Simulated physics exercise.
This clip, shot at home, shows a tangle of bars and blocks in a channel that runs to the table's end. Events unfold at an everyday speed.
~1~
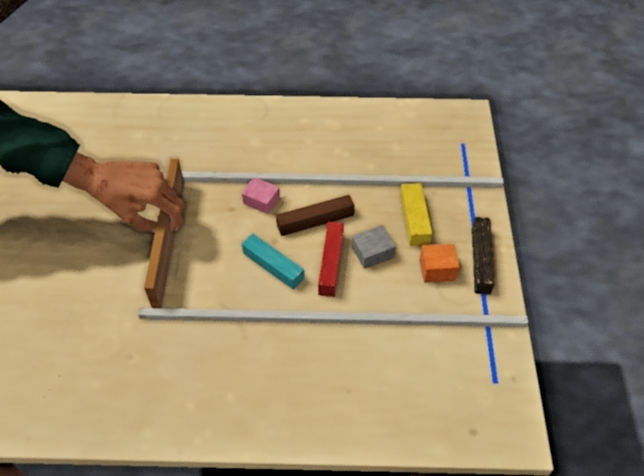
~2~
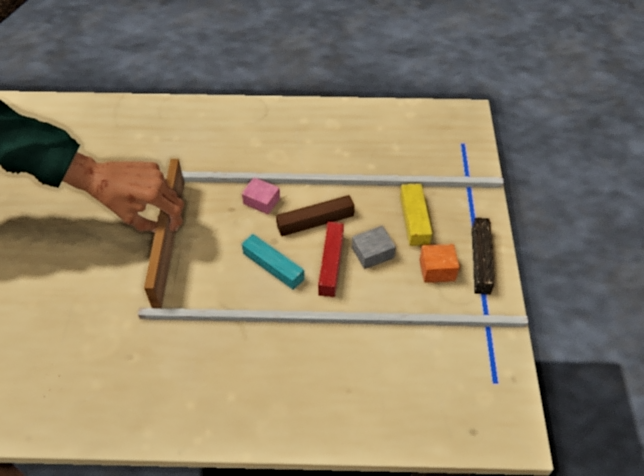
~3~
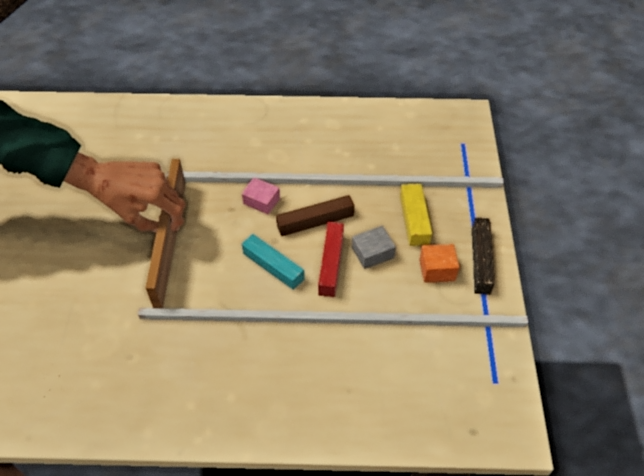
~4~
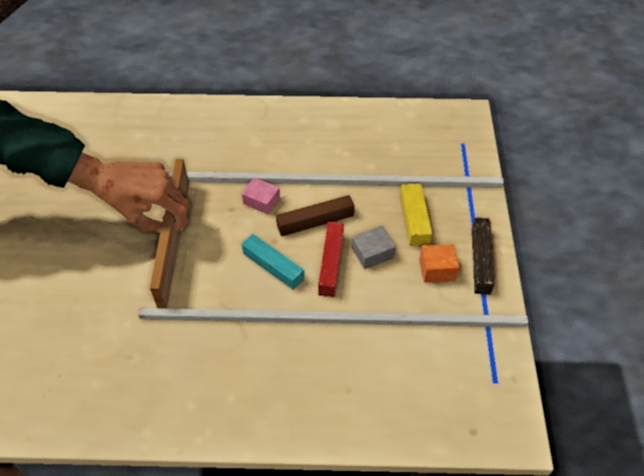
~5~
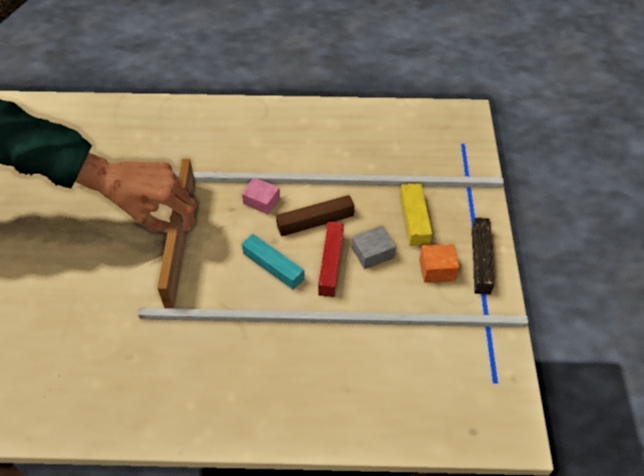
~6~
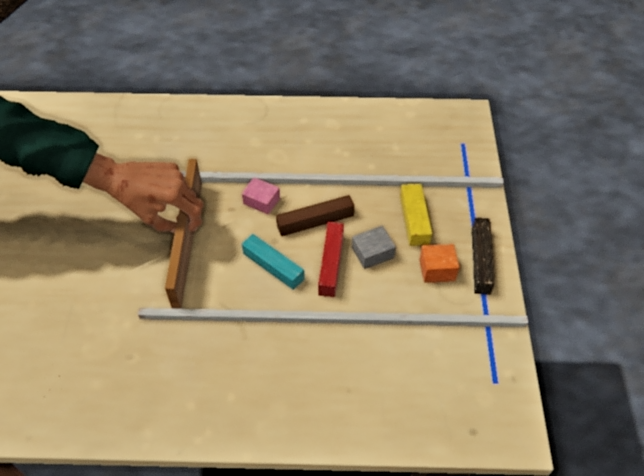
A hand slides a wooden board slightly right toward colourful blocks that stay still.
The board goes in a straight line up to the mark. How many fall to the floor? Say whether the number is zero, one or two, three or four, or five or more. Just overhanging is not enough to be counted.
The number is three or four.
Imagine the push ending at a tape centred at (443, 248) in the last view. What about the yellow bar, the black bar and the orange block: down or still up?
One by one: The yellow bar holds its spot, the black bar topples, the orange block topples.
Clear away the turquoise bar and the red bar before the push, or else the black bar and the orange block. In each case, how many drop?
The number is 3 for the first case and 2 for the second.
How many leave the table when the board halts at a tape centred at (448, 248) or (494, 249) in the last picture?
You'd get 2 the first time and 6 the second.
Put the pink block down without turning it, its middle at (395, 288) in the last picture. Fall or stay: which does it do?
So it drops, then.
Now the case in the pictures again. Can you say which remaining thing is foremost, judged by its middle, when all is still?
Brown stick.
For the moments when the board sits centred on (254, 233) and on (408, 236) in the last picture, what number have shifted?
Counts: 2 and 8.
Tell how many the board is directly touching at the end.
3 touch it.
A little later, none off yet; black bar at rest near (483, 255); orange block at rest near (439, 263); yellow bar at rest near (416, 214).
When it is over, the number that fall off is three or four; down, grey block, yellow bar, orange block and black bar.
